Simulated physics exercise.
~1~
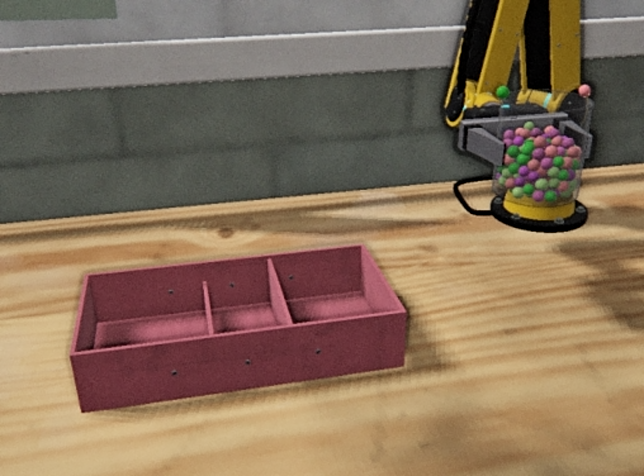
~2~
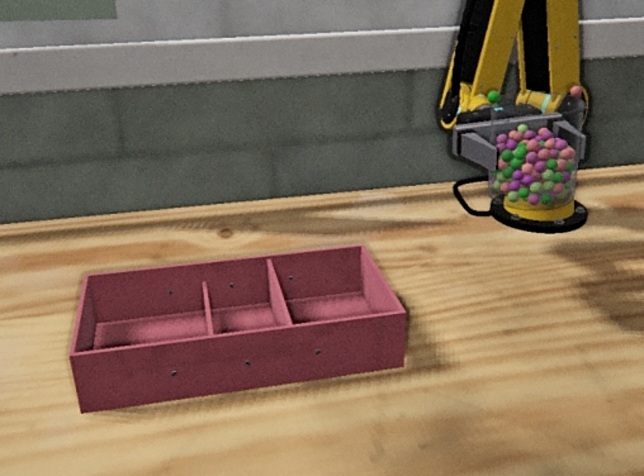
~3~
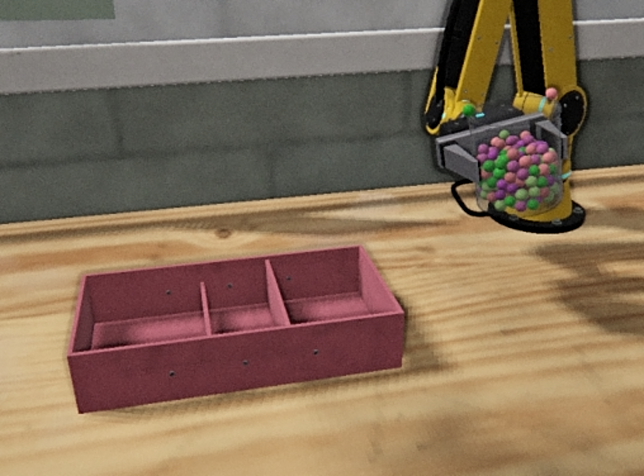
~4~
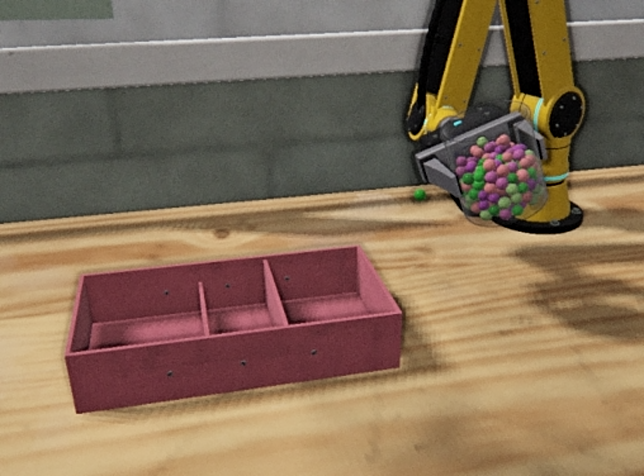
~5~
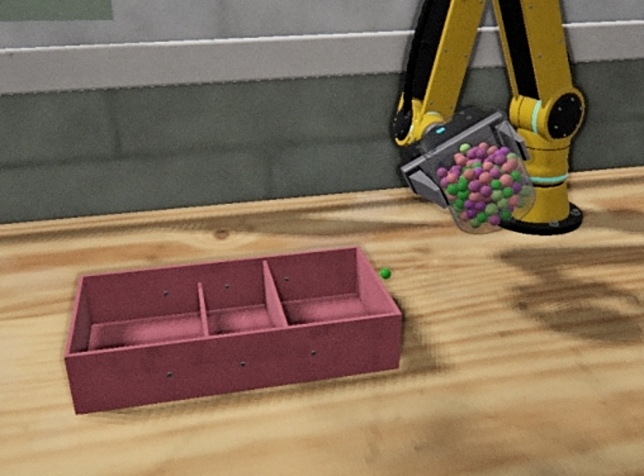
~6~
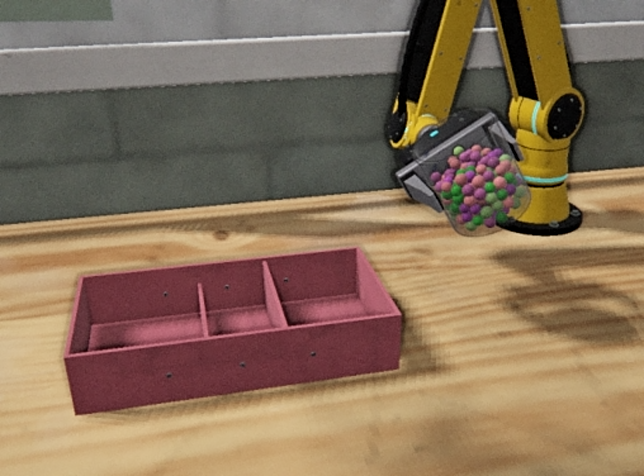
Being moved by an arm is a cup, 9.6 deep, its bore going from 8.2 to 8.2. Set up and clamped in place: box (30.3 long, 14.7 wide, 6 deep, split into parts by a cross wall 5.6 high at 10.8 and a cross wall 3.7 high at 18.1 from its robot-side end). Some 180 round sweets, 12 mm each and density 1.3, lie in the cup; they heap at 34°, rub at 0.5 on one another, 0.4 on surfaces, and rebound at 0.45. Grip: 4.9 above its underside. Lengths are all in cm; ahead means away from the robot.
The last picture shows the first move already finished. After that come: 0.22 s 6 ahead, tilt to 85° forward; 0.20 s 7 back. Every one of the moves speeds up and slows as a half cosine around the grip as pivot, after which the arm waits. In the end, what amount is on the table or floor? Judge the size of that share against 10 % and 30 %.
The share is from 10 to 30 %.
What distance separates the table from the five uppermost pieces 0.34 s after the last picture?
About 18 cm.
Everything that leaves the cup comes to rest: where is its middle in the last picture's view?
At about (357, 328).
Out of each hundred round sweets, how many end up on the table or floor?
Roughly 20 percent.
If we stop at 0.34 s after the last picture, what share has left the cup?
20 %.
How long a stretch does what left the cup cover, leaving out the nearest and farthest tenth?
Around 18 cm long.
Then, 0.17 s later, tilted 78° forward, highest piece 20 above the table; 177 in the cup, 1 on the table or floor.
Then, 0.34 s later, tilted 85° forward, highest piece 18 above the table; 146 in the cup, 9 in the robot-side part, 1 on the table or floor, 22 in flight or on a rim.
Then, 0.62 s later, tilted 85° forward, highest piece 17 above the table; 104 in the cup, 43 in the robot-side part, 29 on the table or floor, 2 in flight or on a rim.
Then, 1.67 s later, tilted 85° forward, highest piece 17 above the table; 102 in the cup, 43 in the robot-side part, 33 on the table or floor.
At rest, 102 in the cup, 43 in the robot-side part, 33 on the table or floor. That is 19 % on the table or floor.
